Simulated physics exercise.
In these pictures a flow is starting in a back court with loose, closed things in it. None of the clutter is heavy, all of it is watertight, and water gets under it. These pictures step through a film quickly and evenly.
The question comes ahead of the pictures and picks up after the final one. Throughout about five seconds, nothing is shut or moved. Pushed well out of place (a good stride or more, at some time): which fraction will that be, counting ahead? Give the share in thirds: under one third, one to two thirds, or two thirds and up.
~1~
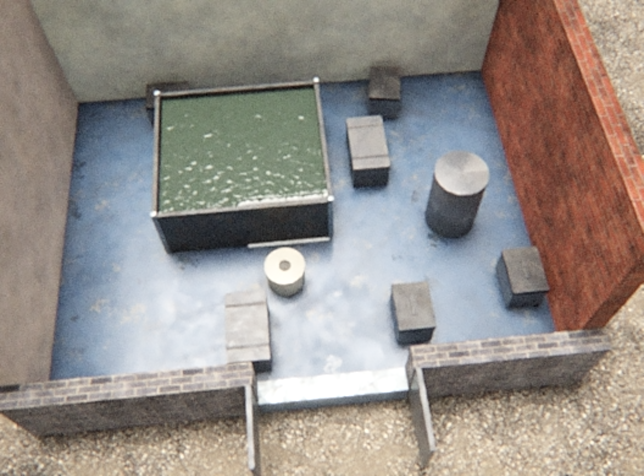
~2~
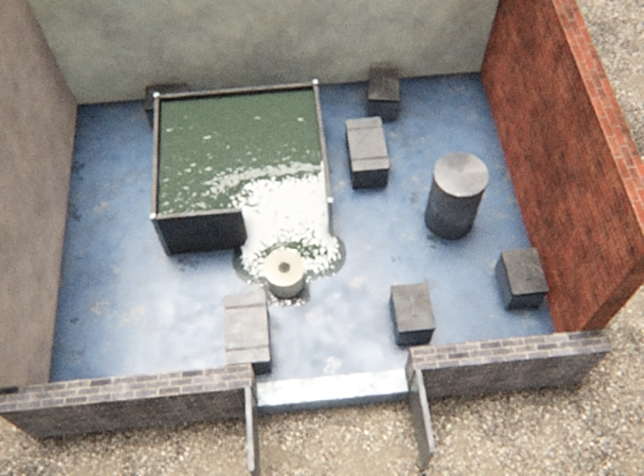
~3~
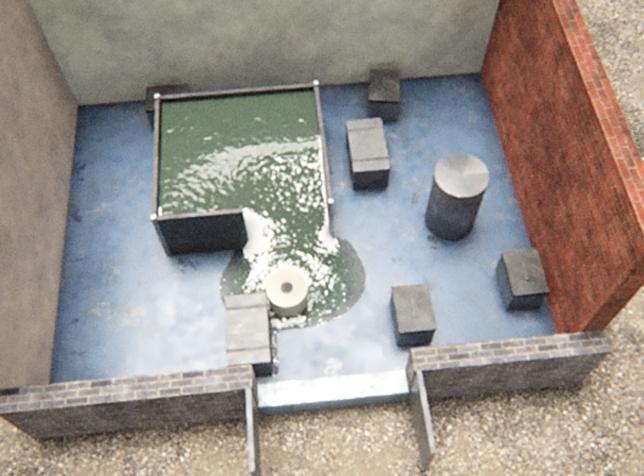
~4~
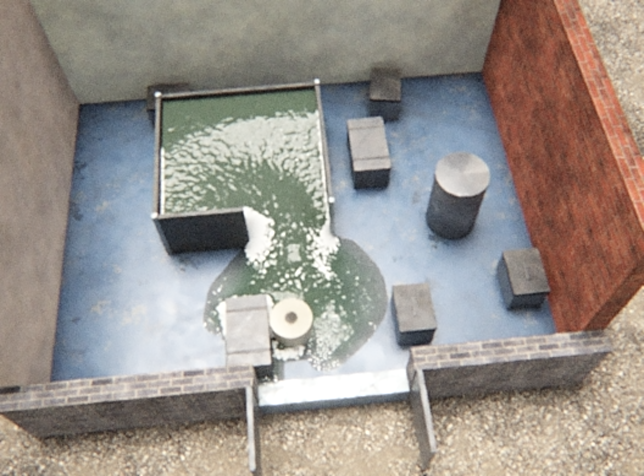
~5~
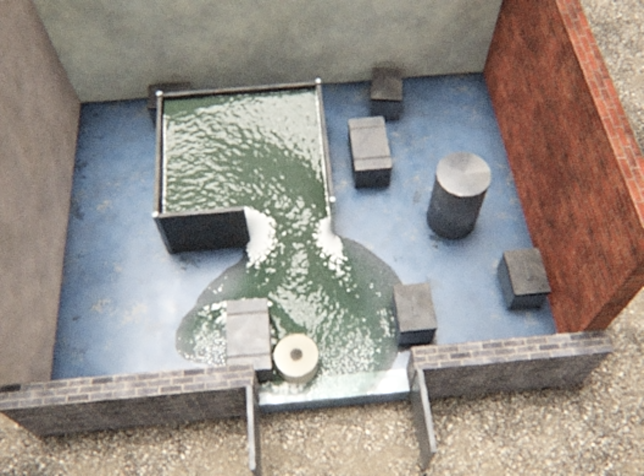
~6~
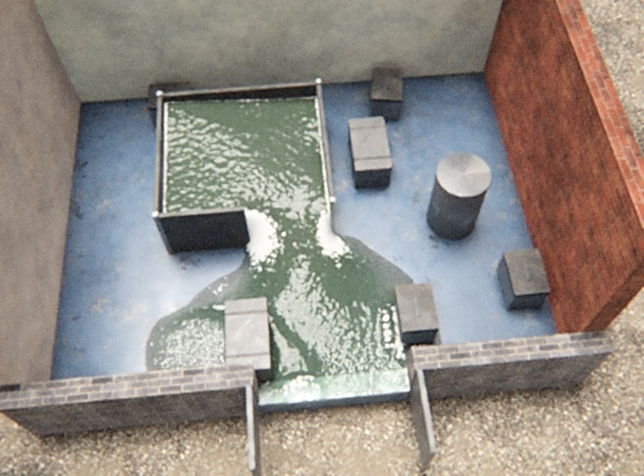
Mid band.
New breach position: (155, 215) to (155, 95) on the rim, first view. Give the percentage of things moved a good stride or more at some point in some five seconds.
It comes to some 70 per cent.
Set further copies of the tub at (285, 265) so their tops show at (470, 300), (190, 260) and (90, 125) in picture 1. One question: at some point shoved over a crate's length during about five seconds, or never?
In order: Shoved clear, hardly budges, then hardly budges.
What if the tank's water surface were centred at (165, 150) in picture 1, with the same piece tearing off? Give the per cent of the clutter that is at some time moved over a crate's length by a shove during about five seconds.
My answer would be about 70 in a hundred.
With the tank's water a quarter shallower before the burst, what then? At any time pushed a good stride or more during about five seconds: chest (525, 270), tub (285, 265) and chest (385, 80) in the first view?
The first one: Reaches it. The second: Reaches it. The third: Doesn't reach it.
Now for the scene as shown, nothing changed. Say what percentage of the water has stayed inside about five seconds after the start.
Around 56 in a hundred.
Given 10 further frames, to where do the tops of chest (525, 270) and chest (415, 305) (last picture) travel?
Near (522, 239) and (531, 281).
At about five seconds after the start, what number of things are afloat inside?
Tally: 1.
A moment on, 1 of 7 are well off their spots; 1 afloat.
Next, 3 of 7 are well off their spots; 1 afloat.
Later, 4 of 7 are well off their spots; 1 afloat.
In the end, 4 of 7 are well off their spots, and 4 have been at some point; 1 afloat.
